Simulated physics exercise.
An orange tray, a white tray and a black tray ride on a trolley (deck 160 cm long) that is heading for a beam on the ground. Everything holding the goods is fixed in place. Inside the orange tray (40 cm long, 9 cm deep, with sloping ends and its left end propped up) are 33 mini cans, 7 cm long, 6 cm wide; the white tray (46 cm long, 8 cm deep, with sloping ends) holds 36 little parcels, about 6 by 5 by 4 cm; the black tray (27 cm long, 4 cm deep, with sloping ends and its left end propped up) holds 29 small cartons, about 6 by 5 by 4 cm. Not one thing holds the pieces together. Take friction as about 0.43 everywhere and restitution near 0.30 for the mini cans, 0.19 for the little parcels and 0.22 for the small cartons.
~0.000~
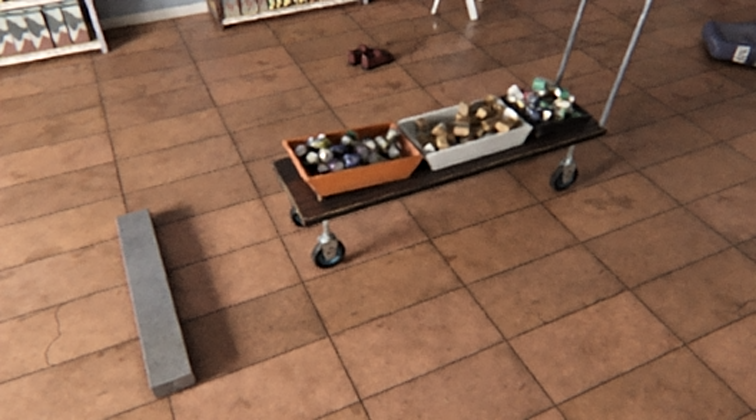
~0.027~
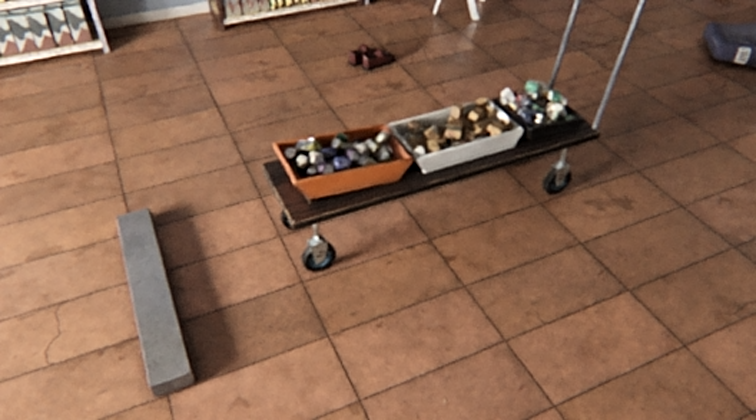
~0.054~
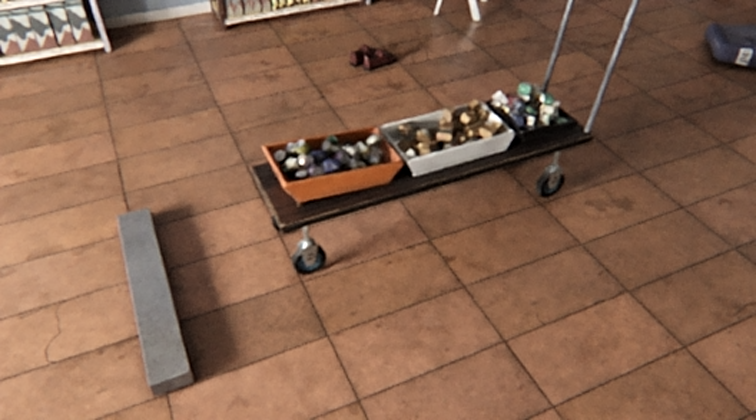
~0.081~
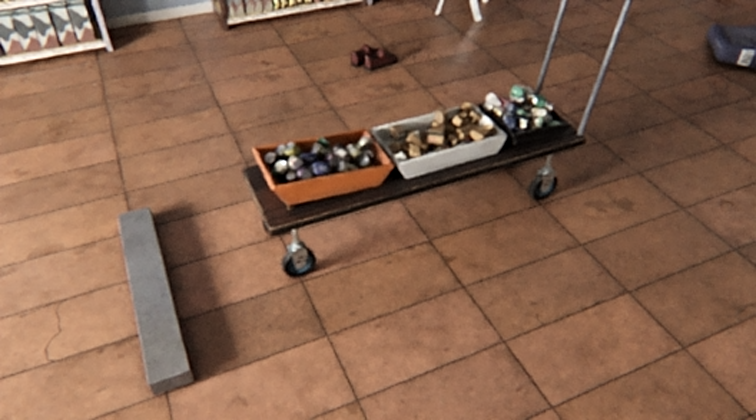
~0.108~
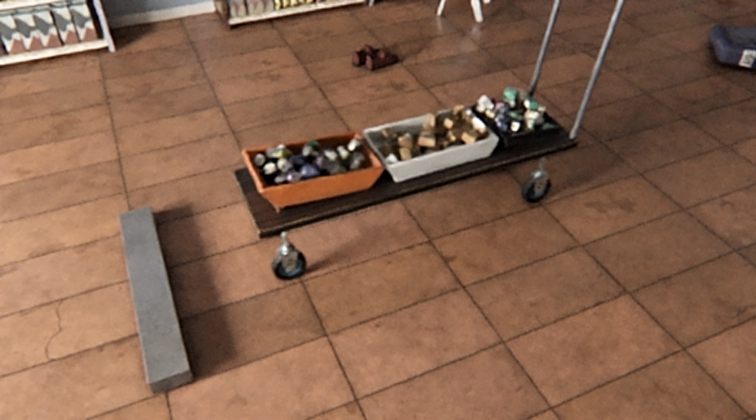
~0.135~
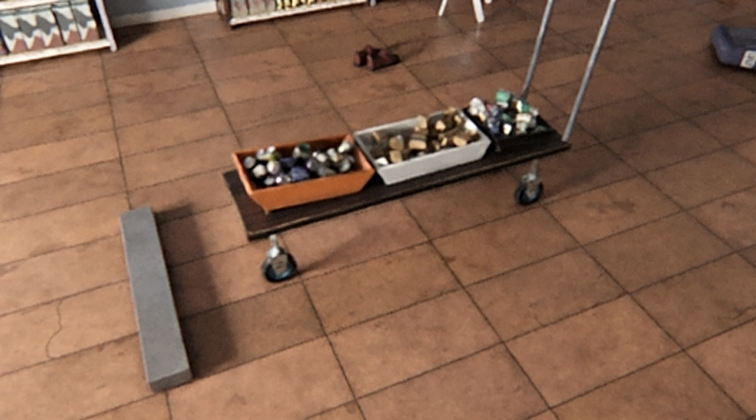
A trolley carrying orange, white and black trays of small items rolling slowly left across a tiled floor towards a grey beam.
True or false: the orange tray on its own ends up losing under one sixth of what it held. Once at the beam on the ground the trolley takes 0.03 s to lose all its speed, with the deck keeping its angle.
True.
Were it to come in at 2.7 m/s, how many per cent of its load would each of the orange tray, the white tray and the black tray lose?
Then the orange tray sheds 20 per cent of its load, the white tray 10 per cent, and the black tray 40 per cent.
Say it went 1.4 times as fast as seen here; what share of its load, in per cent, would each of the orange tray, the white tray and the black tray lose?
Orange tray 20, white tray 0, black tray 30 per cent.
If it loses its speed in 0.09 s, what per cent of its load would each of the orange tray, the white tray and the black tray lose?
In that case orange tray 0, white tray 0 and black tray 10 per cent.
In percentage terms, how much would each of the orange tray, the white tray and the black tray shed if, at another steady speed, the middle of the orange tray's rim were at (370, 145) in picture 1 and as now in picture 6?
In that case you'd see orange tray at 20, white tray at 0 and black tray at 40 percent.
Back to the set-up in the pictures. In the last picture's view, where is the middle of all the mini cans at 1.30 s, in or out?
Middle approx. (207, 197).
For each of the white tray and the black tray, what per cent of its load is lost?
For the white tray it's 0 %, and for the black tray it's 25 %.
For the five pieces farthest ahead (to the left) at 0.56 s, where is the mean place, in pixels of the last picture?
Their mean place is roughly (161, 193) in the last picture.
After 0.34 s, contact.
After 0.44 s, the orange tray has all 33, the white tray has all 36 and the black tray has all 29.
After 0.56 s, the orange tray has all 33, the white tray has all 36 and the black tray is down by 5 of 29.
After 0.79 s, the orange tray has all 33, the white tray has all 36 and the black tray is down by 7 of 29.
When it is over (at 1.30 s), the orange tray has all 33, the white tray has all 36 and the black tray is down by 7 of 29. Asked share, 0 of 33, 0 per cent.
